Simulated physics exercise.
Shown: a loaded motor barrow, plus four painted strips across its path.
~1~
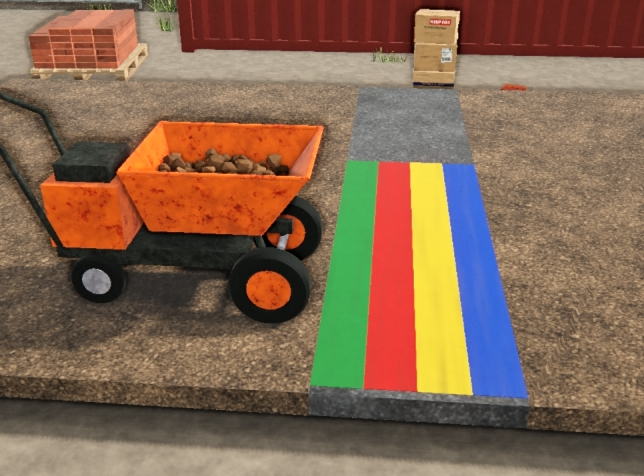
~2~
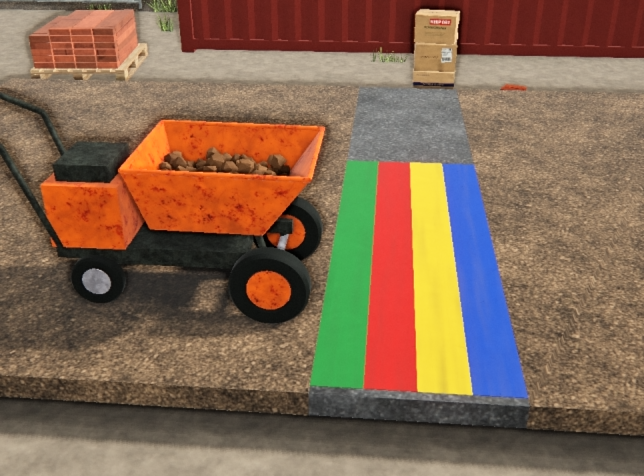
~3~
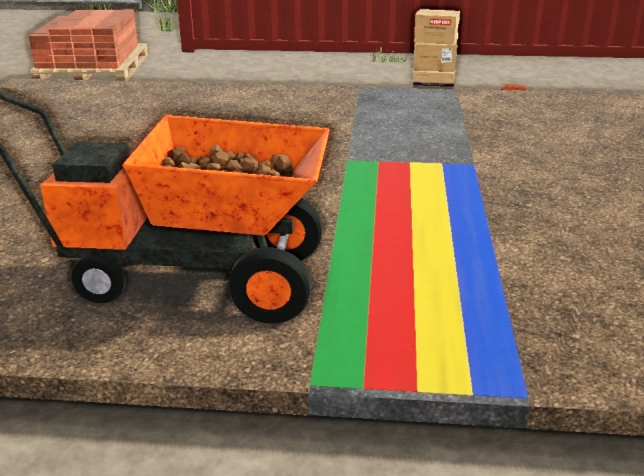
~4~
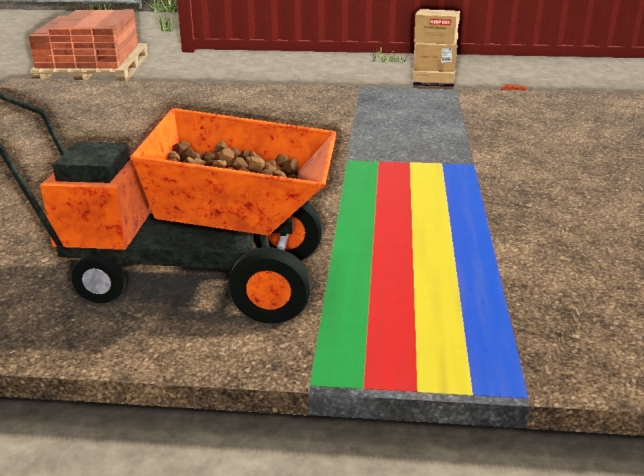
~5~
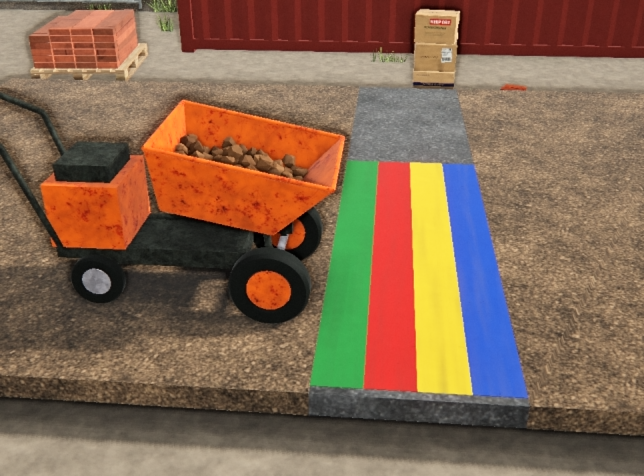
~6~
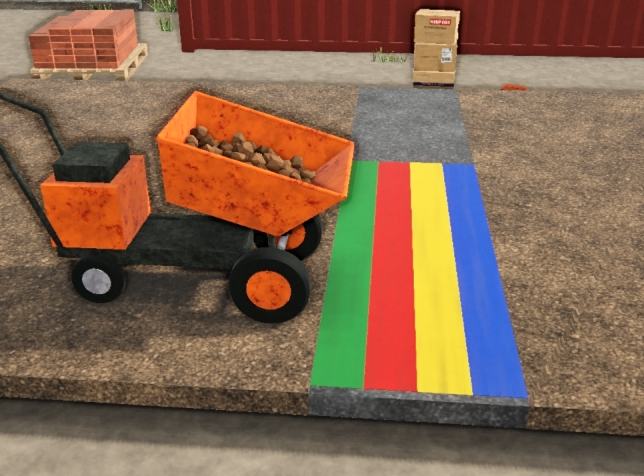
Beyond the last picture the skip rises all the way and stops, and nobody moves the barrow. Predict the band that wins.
The yellow one.
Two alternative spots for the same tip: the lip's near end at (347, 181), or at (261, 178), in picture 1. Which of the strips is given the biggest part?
Blue, then the strip in red.
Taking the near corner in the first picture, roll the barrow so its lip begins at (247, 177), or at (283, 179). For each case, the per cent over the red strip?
Try 1: 40 %. Try 2: 40 %.
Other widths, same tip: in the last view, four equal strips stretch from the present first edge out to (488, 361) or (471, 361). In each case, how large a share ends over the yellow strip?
I'd say some 40 % for the first and some 30 % for the second.
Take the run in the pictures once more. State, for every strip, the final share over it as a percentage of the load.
Approximate shares - green strip 0, red strip 25, yellow strip 40, blue strip 25.
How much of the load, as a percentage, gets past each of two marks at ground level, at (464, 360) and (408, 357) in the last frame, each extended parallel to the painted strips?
In order, some 40 % then some 80 %.
Shortly afterwards, skip tipped steeply; the whole lot in the skip.
Next, skip tipped steeply; all but a few in the skip; only a few over the red strip; a little over the yellow strip; only a few falling.
Some moments later, skip tipped right over; near a quarter in the skip; a little over the red strip; near a third over the yellow strip; near a quarter over the blue strip; a little off the paint.
In the end, skip tipped right over; only a few in the skip; none at all over the green strip; near a quarter over the red strip; near a third over the yellow strip; near a quarter over the blue strip; a little off the paint.
